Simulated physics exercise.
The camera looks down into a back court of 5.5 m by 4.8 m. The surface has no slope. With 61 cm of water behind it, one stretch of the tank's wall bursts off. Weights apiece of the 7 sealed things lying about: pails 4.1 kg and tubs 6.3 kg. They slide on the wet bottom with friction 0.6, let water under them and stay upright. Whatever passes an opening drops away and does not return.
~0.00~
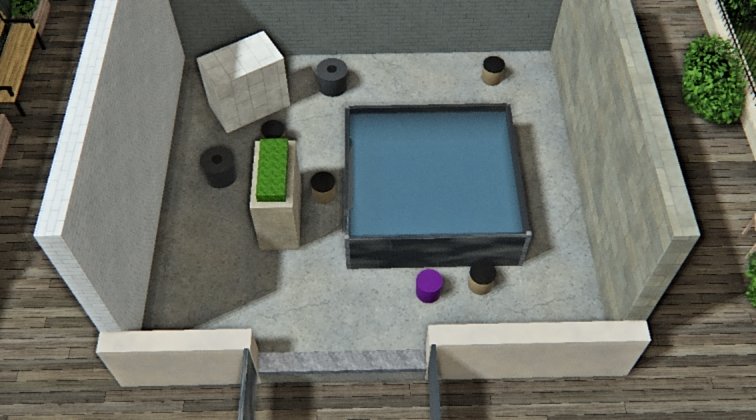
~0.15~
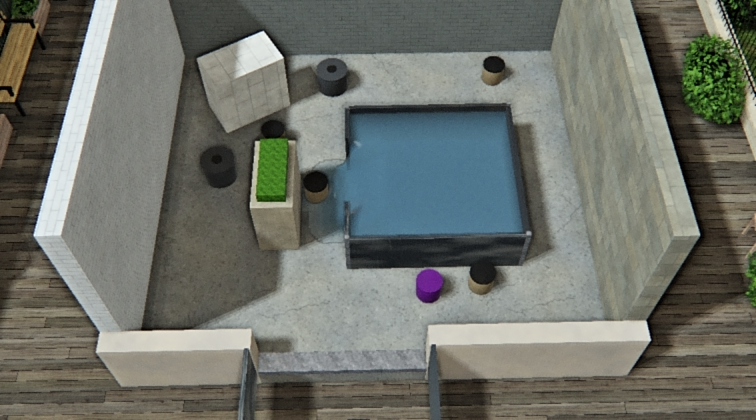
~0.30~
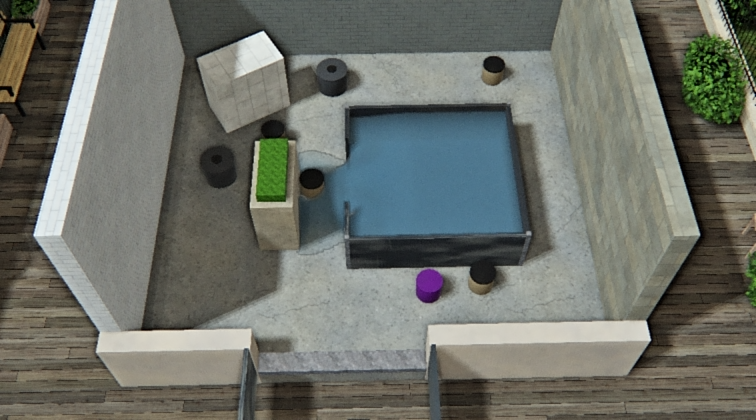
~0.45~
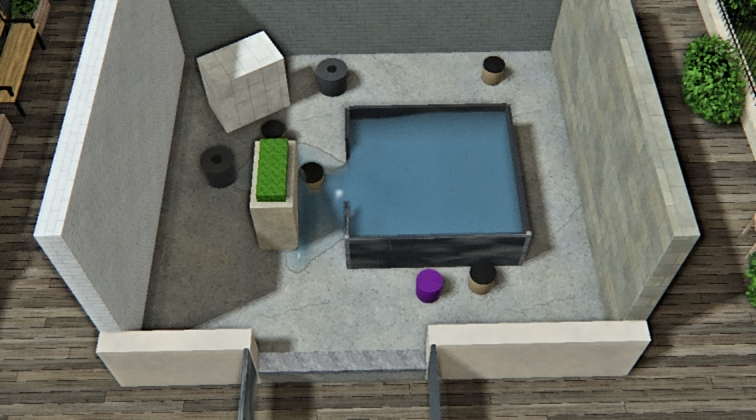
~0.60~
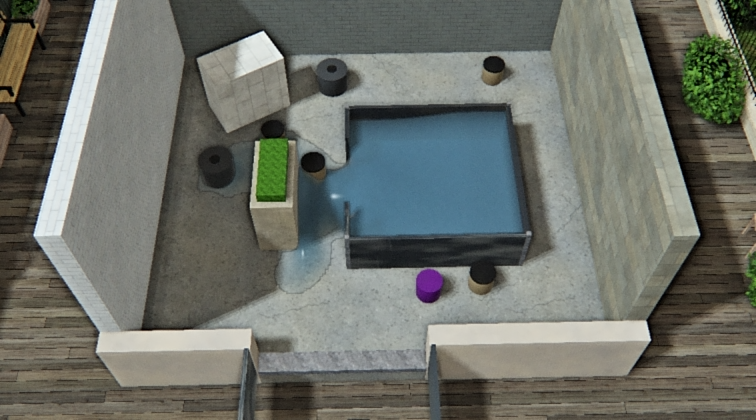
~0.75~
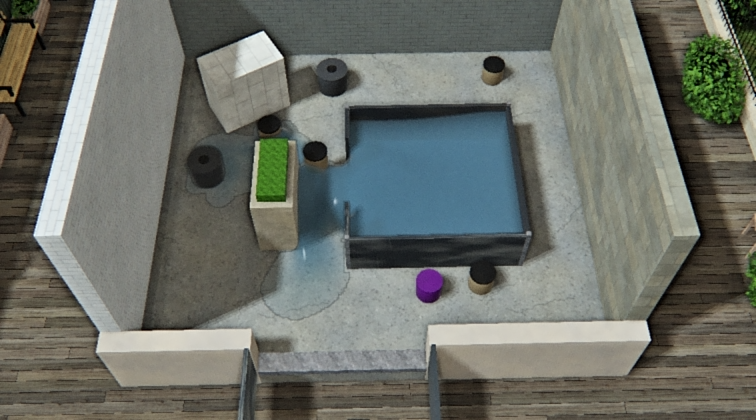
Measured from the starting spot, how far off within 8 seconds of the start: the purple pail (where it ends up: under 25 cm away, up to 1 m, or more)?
Purple pail holds its place.
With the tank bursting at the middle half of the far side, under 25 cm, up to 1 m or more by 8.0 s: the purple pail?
In that case the purple pail ends far away.
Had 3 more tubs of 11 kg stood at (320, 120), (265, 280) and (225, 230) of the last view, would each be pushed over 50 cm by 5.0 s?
In that order: Past it, short of it, short of it.
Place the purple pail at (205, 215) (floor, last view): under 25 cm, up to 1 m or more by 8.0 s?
It is nudged along.
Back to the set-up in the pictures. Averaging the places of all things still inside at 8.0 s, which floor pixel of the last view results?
At about (414, 198).
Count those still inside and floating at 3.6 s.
At that moment 1.
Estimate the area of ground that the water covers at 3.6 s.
Some 21 m2.
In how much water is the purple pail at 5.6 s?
Roughly 1 cm.
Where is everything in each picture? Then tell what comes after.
The first frame shows the purple pail at (429, 281) rests on the ground; water covers 4.3 m2; 0 of 7 have shifted.
The second frame shows the purple pail at (429, 281), on the bottom; water covers 4.9 m2; 1 of 7 have shifted.
The third frame shows the purple pail at (429, 281), on the bottom; 5.4 m2 under water; 1 of 7 have shifted.
The fourth frame shows the purple pail at (429, 281) rests on the ground; 5.8 m2 under water; 1 of 7 have shifted.
The fifth frame shows the purple pail at (429, 281) rests on the ground; water covers 6.3 m2; 1 of 7 have shifted.
The sixth frame shows the purple pail at (429, 281) rests on the ground; water covers 7.2 m2; 3 of 7 have shifted.
After 1.6 s the purple pail is near (429, 281), 0.0 m from its start, aground; 0 of 7 are out; 1 afloat.
After 3.6 s the purple pail is near (429, 281), 0.0 m from its start, aground; 0 of 7 are out; 1 afloat.
After 5.6 s the purple pail is near (429, 281), 0.0 m from its start, aground; 1 of 7 are out; 2 afloat.
After 8.0 s the purple pail is near (429, 281), 0.0 m from its start, aground; 1 of 7 are out; 1 afloat.
